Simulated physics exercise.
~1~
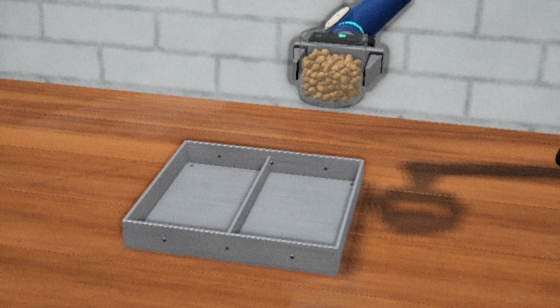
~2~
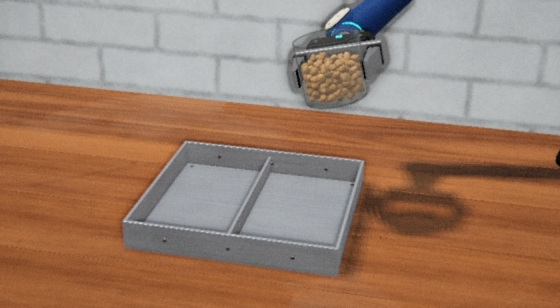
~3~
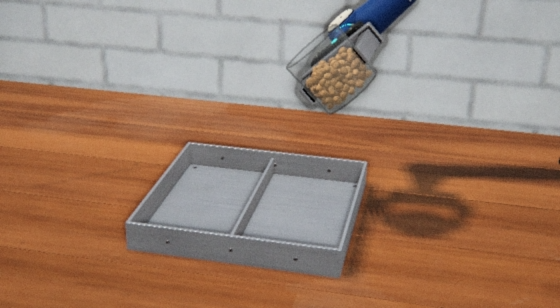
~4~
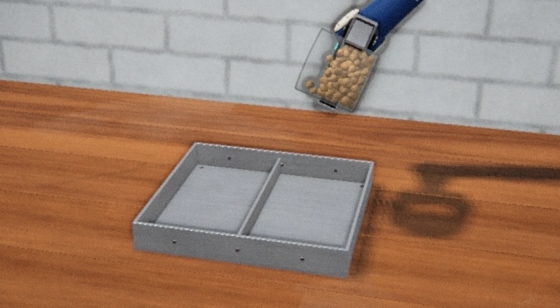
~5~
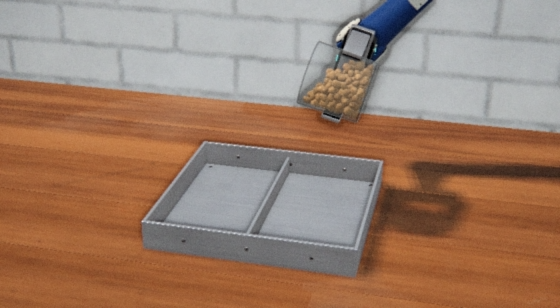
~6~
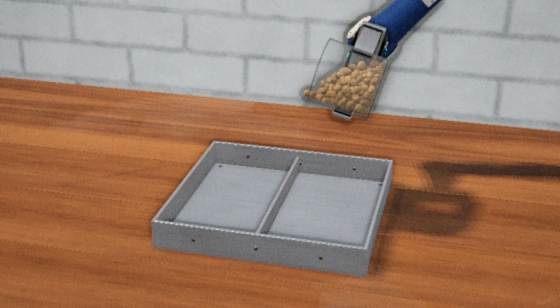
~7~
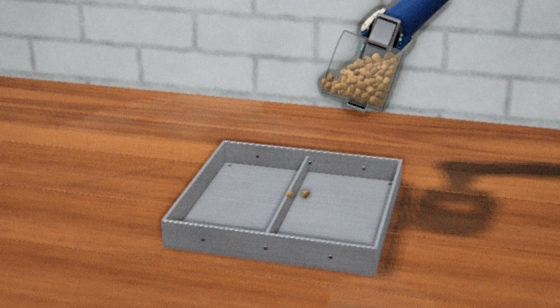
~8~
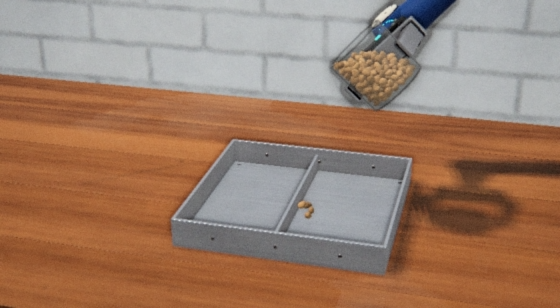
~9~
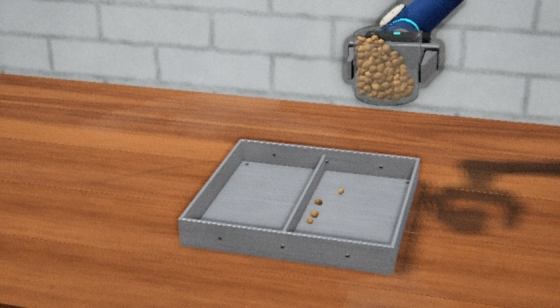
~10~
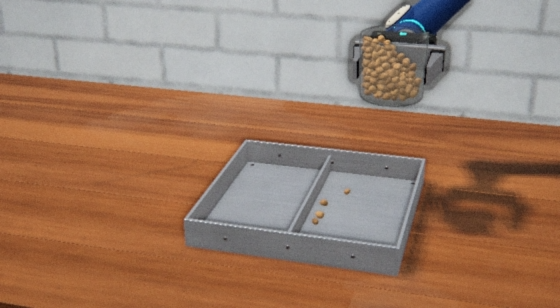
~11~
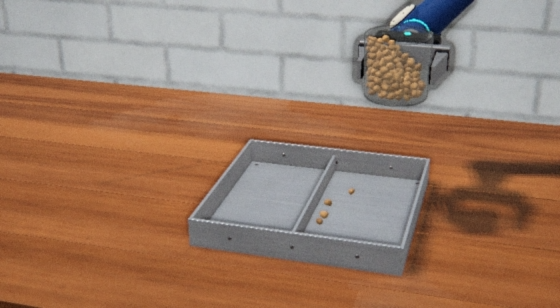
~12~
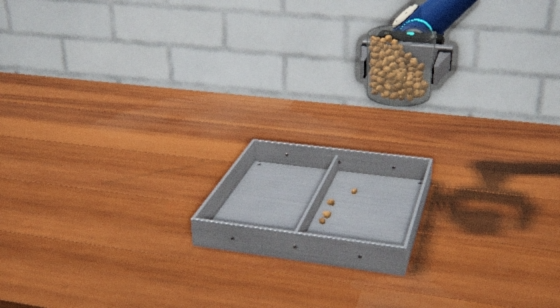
A robot arm tips a clear beaker of beans, drops a few into a divided gray tray, then levels it.
